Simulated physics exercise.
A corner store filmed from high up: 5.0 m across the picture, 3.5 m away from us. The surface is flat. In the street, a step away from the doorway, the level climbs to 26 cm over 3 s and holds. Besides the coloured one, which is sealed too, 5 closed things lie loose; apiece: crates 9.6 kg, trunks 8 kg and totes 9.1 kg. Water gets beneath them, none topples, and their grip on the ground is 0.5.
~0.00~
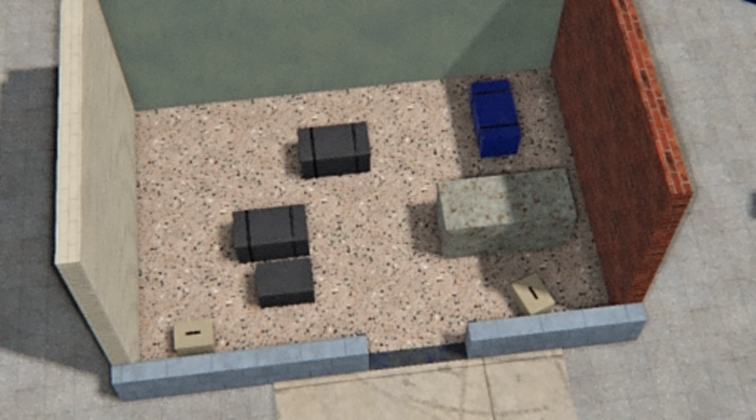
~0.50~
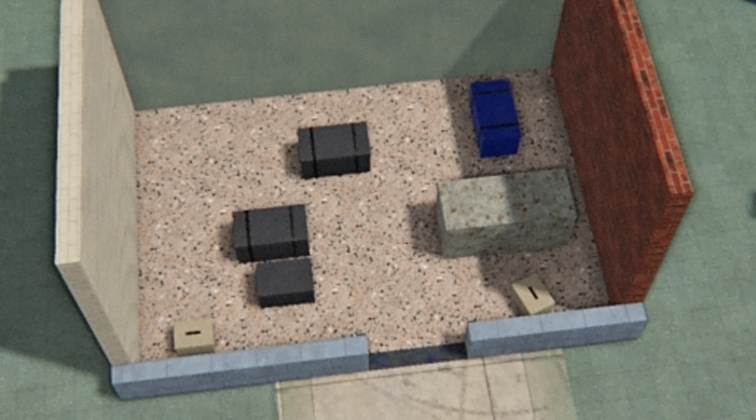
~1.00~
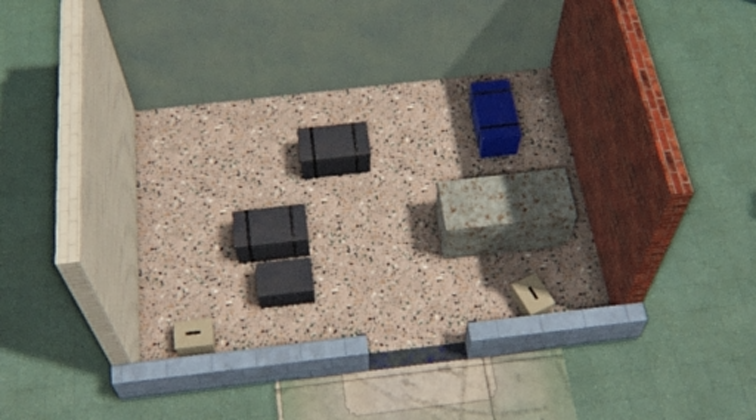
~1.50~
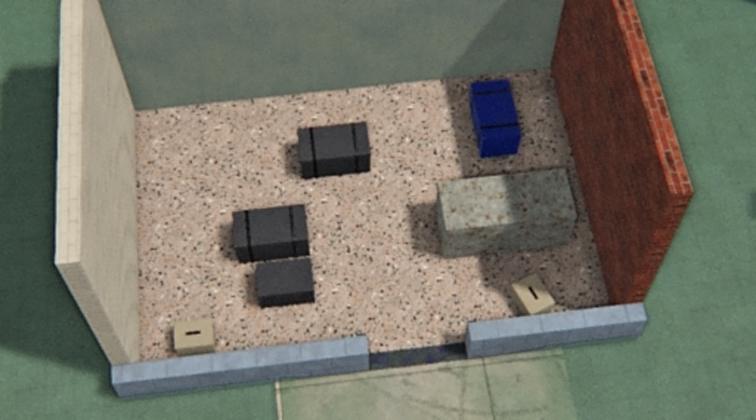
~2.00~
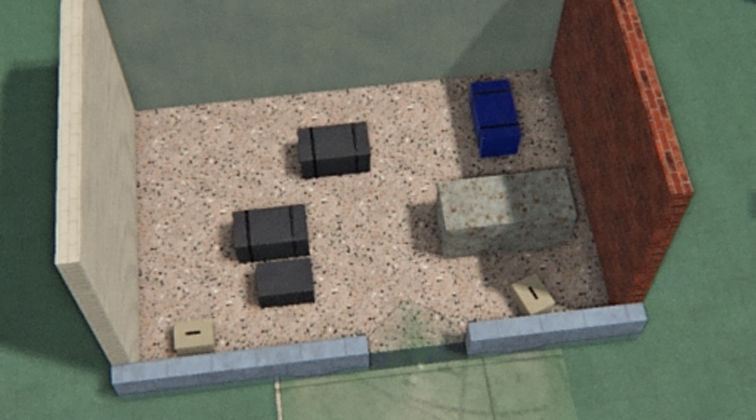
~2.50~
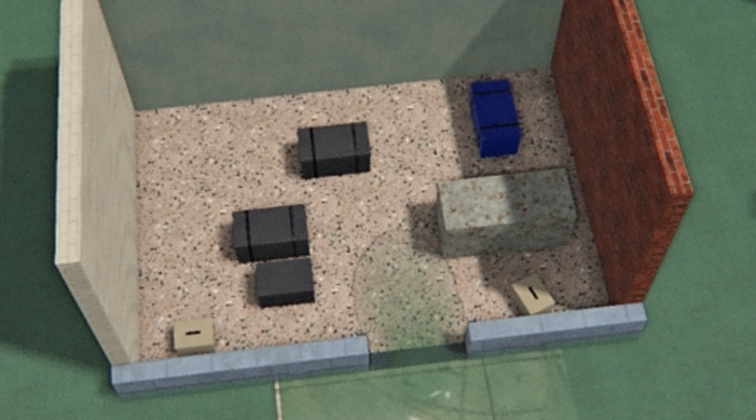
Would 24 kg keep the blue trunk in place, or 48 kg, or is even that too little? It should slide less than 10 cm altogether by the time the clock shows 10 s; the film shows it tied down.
I expect that only the larger load is enough.
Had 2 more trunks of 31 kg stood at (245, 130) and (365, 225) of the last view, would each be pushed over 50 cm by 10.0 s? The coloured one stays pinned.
In turn: More, more.
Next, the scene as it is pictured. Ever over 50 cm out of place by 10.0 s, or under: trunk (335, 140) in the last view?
Answer: Past it.
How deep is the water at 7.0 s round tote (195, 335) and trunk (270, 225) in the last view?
About 1 and 2 cm.
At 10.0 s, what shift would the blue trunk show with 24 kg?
Roughly 50 cm.
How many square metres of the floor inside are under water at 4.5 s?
Some 10.0 m2.
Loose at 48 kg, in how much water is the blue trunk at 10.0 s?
About 9 cm.
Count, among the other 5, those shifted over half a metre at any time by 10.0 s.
That makes 1.
After 3.5 s the blue trunk would be 0 cm from its start with 24 kg and 0 cm from its start with 48 kg; 0 cm of water round it then.
After 4.5 s the blue trunk would be 0 cm from its start with 24 kg and 0 cm from its start with 48 kg; 1 cm of water round it then.
After 7.0 s the blue trunk would be 1 cm from its start with 24 kg and 0 cm from its start with 48 kg; 6 cm of water round it then.
After 10.0 s the blue trunk would be 52 cm from its start with 24 kg and 0 cm from its start with 48 kg; 9 cm of water round it then.
